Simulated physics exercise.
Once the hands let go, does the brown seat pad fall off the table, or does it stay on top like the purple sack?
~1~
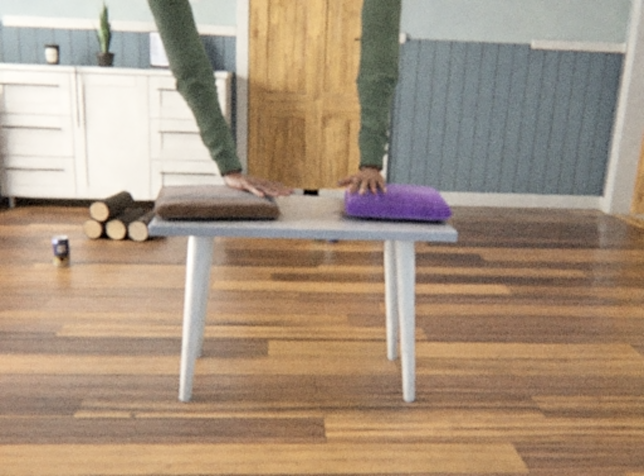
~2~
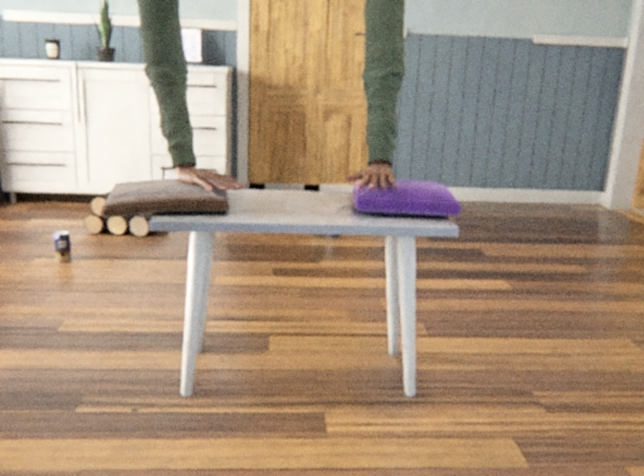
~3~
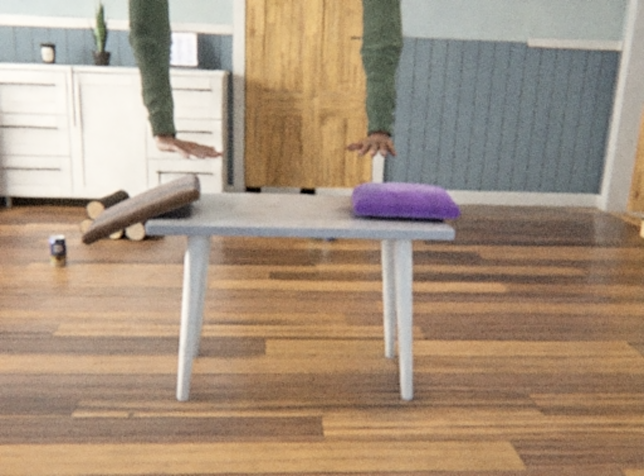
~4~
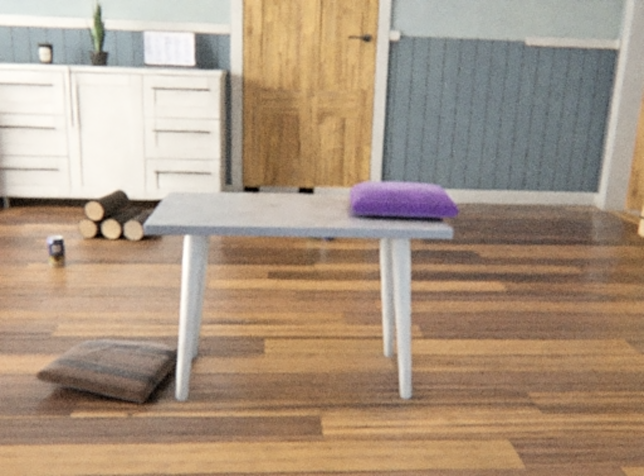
The brown seat pad tips off the left end and lands on the floor, while the purple sack stays on the table.
